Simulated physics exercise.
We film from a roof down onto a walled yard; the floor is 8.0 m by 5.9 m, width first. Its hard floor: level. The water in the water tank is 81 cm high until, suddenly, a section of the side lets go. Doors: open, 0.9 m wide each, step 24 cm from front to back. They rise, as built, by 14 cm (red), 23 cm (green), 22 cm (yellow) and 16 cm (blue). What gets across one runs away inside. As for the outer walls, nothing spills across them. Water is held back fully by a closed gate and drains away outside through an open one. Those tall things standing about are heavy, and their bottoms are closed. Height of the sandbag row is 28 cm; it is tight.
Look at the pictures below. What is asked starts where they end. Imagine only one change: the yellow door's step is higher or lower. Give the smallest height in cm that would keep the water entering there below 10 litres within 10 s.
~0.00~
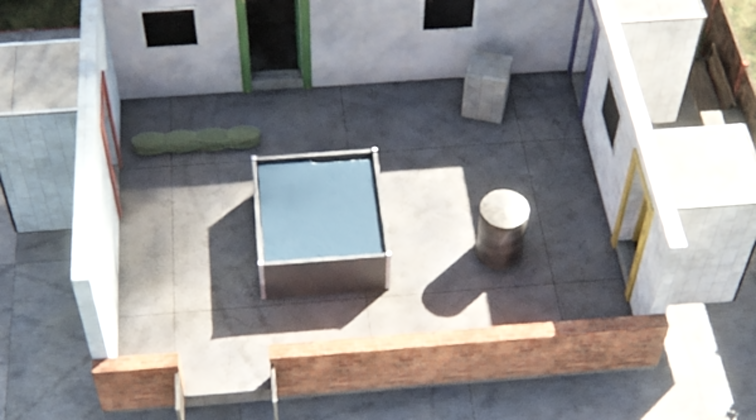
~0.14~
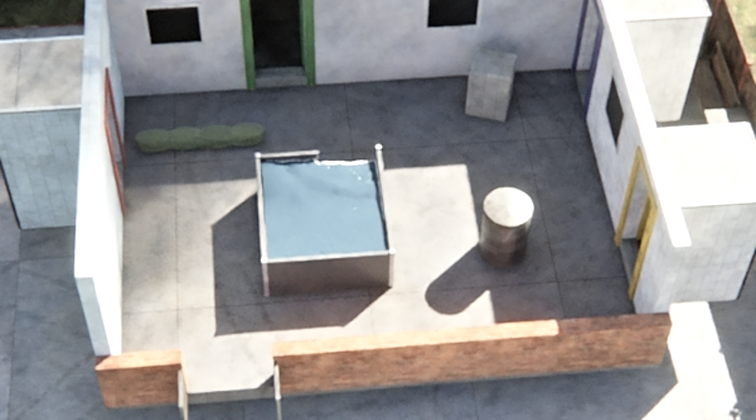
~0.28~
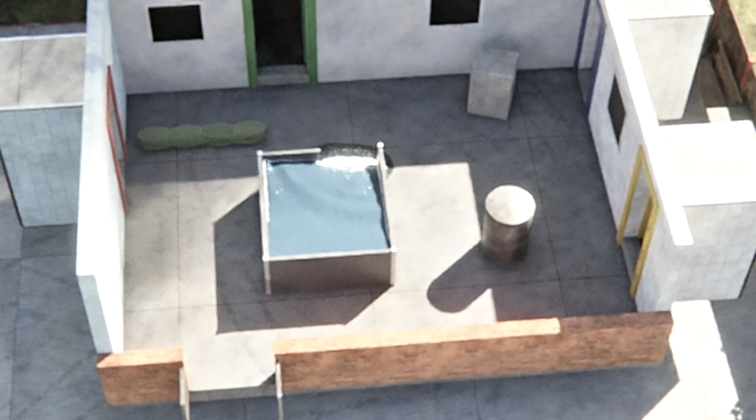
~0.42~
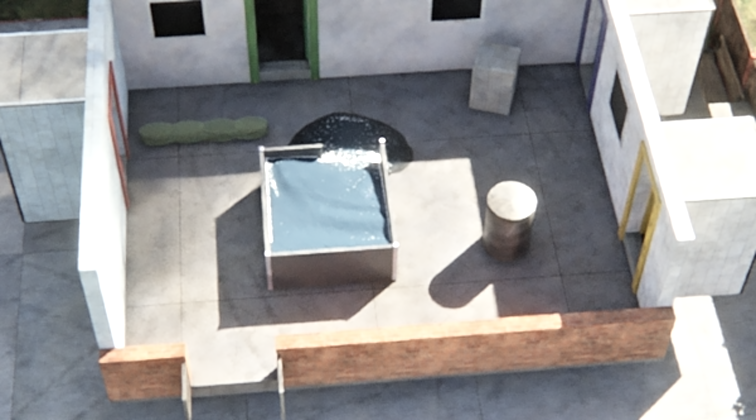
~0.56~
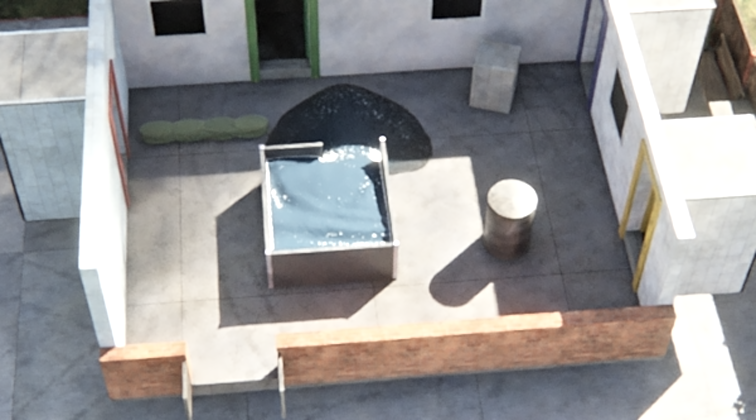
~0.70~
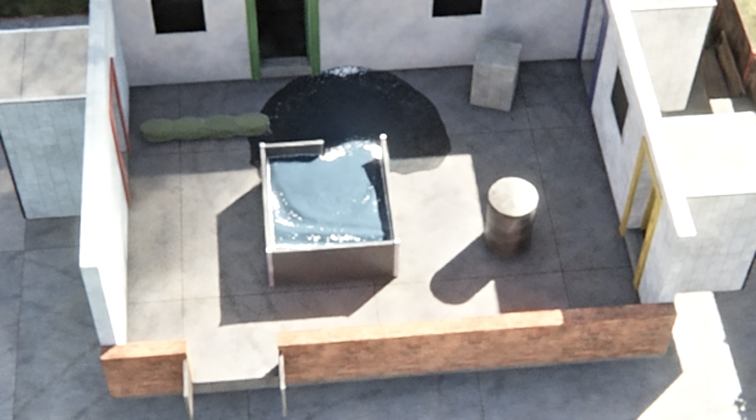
Roughly 6.5 cm.
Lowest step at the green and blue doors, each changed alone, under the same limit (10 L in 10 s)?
About 28 cm at green and 23 cm at blue.
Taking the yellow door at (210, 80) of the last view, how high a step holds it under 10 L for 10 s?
Minimum: Close to 18 cm.
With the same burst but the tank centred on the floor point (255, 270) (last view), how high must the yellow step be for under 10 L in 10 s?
New minimum height: Approx. 5.5 cm.
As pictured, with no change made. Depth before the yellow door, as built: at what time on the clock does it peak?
The level tops out around 7.0 s.
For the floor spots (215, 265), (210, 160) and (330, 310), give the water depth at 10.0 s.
In order: Around 2, 3 and 5 cm.
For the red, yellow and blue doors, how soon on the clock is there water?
The red door at 2.6 seconds, the yellow door at 3.8 seconds, the blue door at 2.0 seconds.
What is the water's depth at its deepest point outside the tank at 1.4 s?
Roughly 45 cm.
After 1.4 s water covers 20 % of the floor, deepest (45 cm) near (356, 172); it has not reached the yellow door.
After 3.0 s water covers 35 % of the floor, deepest (34 cm) near (469, 85); it has not reached the yellow door.
After 10.0 s water covers 95 % of the floor, deepest (12 cm) near (345, 172); 9 cm at the yellow door, 0 litres in over its 22 cm step.
At the yellow door as built, the water arrived by 3.8 s and peaked near 10 cm at 7.2 s.
With a step of 5.5 cm, 18 litres would have come in within the 10 s; with 7.5 cm, 5 litres. So under 10 litres takes about 6.5 cm.
